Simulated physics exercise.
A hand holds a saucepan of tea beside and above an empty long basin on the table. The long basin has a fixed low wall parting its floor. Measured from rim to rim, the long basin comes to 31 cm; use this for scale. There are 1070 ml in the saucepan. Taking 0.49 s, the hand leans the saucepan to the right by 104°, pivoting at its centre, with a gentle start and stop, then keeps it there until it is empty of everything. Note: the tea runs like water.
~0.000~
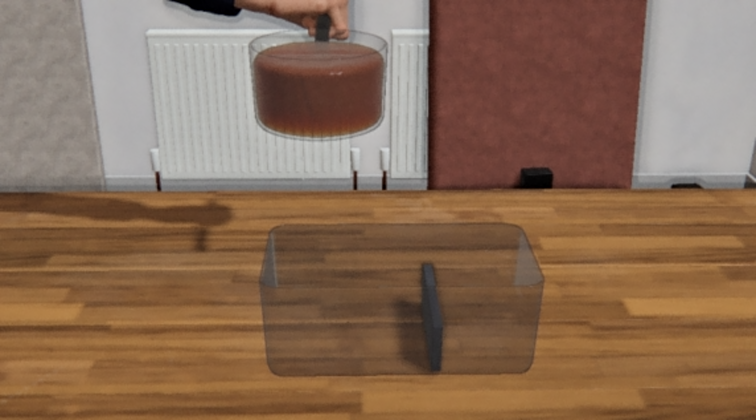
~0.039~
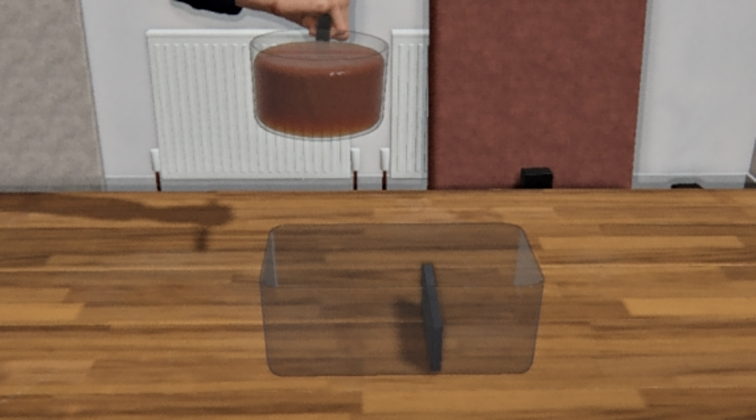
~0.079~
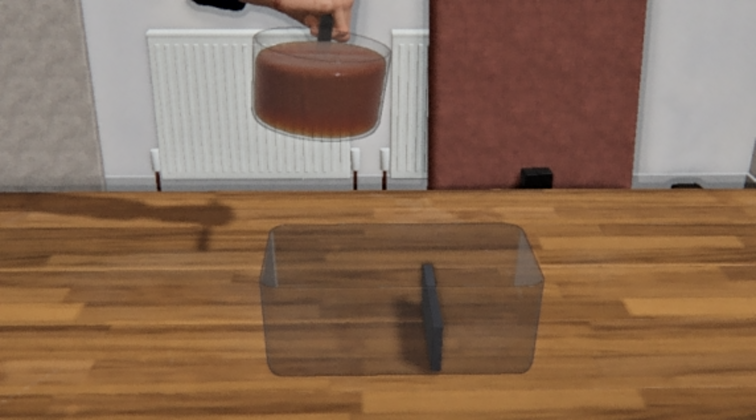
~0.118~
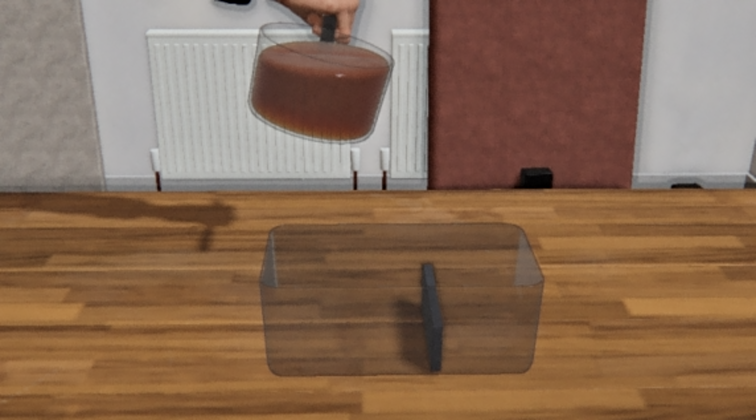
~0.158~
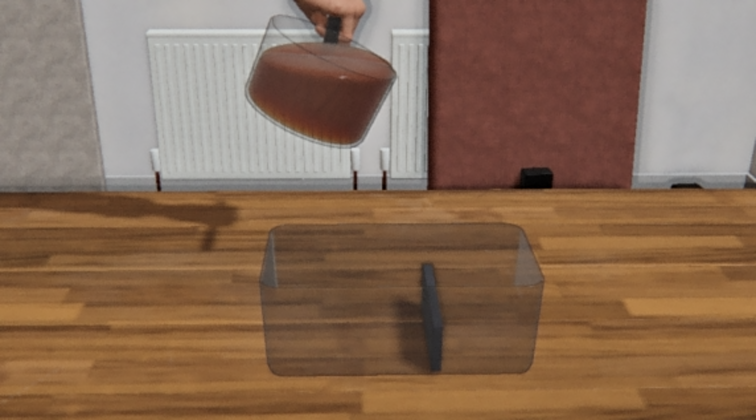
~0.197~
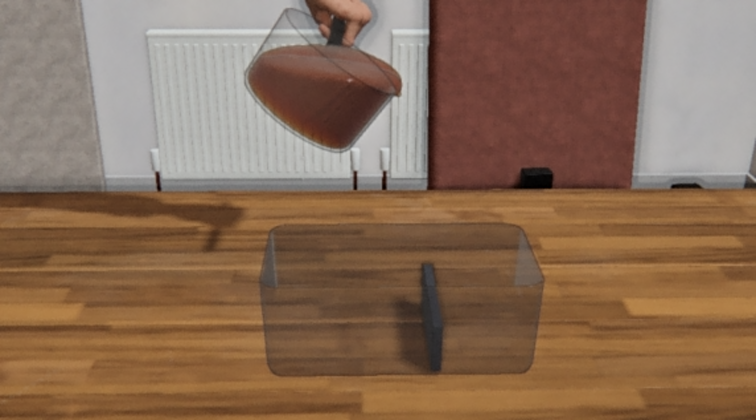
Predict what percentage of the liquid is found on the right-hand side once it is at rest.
About 51 % is on the right.
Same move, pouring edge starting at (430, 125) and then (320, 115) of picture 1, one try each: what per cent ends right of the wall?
First 75, then 10 per cent.
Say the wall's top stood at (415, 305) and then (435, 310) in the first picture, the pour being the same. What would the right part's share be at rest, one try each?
Result: 70 per cent, then 40 per cent.
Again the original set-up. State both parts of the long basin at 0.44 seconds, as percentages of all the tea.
Lab note: Left near 1 %, right near 12.
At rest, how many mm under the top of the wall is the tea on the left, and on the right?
46 mm left, 28 mm right.
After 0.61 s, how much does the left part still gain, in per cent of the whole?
Roughly 26 in a hundred.
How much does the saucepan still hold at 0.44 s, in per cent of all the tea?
At that time about 32 in a hundred parts are still held.
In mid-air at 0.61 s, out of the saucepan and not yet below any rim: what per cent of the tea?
It comes to some 18 percent of the total.
Then, 0.44 s in, the tilt is 101° and 31 per cent is still to pour, 1 is left of the wall and 11 right of it.
Then, 0.61 s in, the tilt is 104° and 7 per cent is still to pour, 17 is left of the wall and 57 right of it.
Then, 0.79 s in, the tilt is 104° and 1 per cent is still to pour, 31 is left of the wall and 43 right of it.
Then, 0.99 s in, the tilt is 104° and 0 per cent is still to pour, 43 is left of the wall and 52 right of it.
Finally, 44 per cent lies left of the wall, 51 right of it and 5 outside.
